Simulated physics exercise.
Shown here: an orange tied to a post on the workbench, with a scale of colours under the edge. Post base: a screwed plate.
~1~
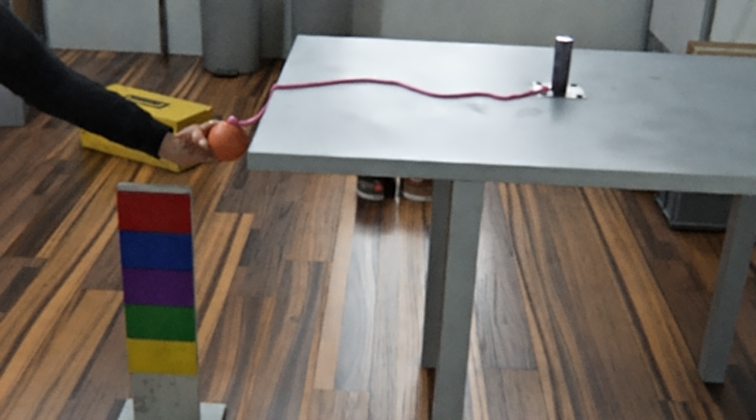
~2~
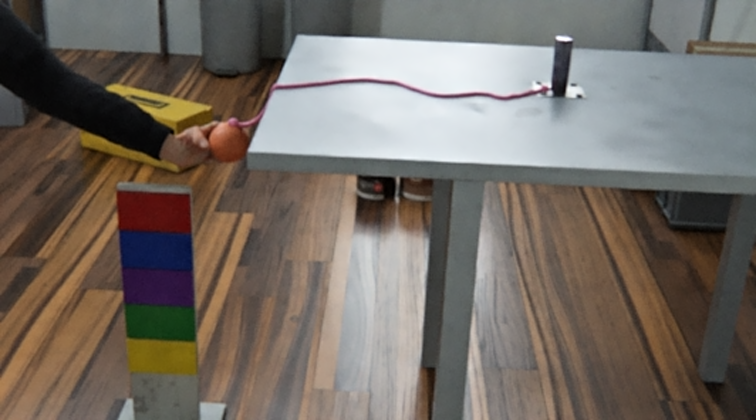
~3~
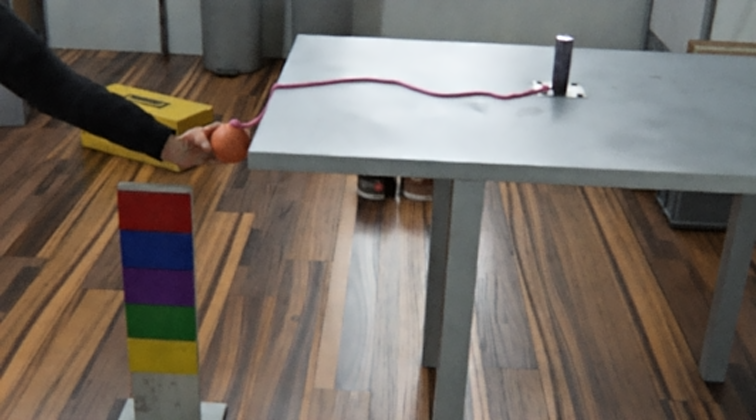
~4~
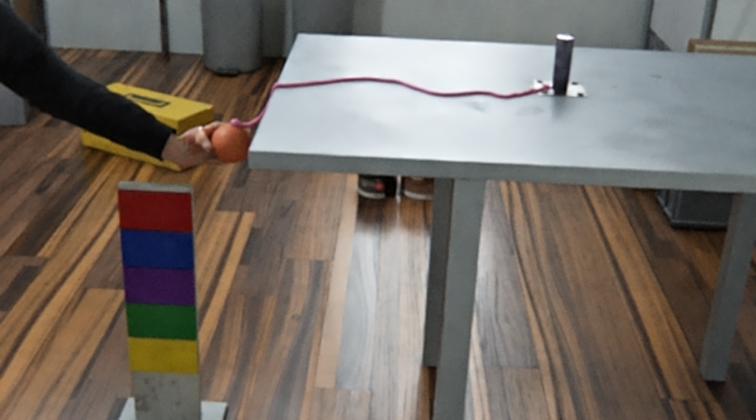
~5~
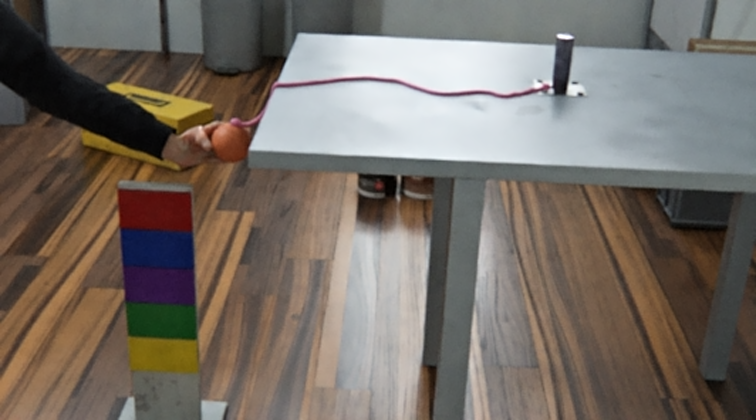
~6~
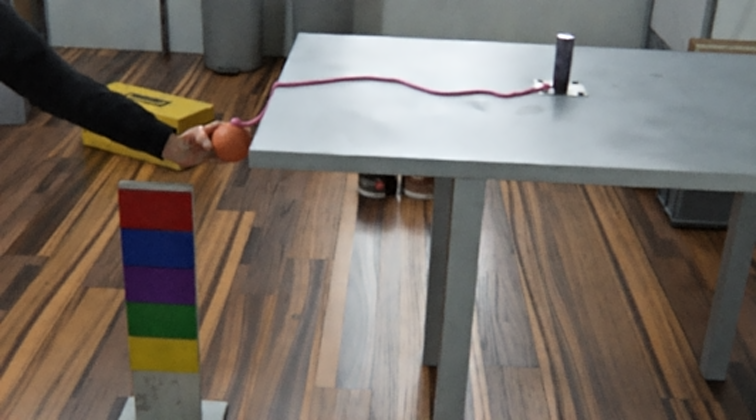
At the edge of a grey table, a hand held an orange ball tied by a pinkish-red cord to a short post, above and right of a striped colour scale, and barely moved.
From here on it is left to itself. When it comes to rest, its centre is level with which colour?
The red one.
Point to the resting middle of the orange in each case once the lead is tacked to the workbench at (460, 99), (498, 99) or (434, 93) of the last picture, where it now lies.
First try near (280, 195), second near (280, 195), third near (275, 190).
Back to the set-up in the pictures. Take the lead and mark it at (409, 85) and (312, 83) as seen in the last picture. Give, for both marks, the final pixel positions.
The first lands at (375, 84), while the second lands at (276, 98).
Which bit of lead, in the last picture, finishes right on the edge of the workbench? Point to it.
Near pixel (325, 82).
A little later, orange near (286, 211); level with red.
Next, orange near (258, 212); level with red.
When it is over, orange near (281, 212); level with red. At red.
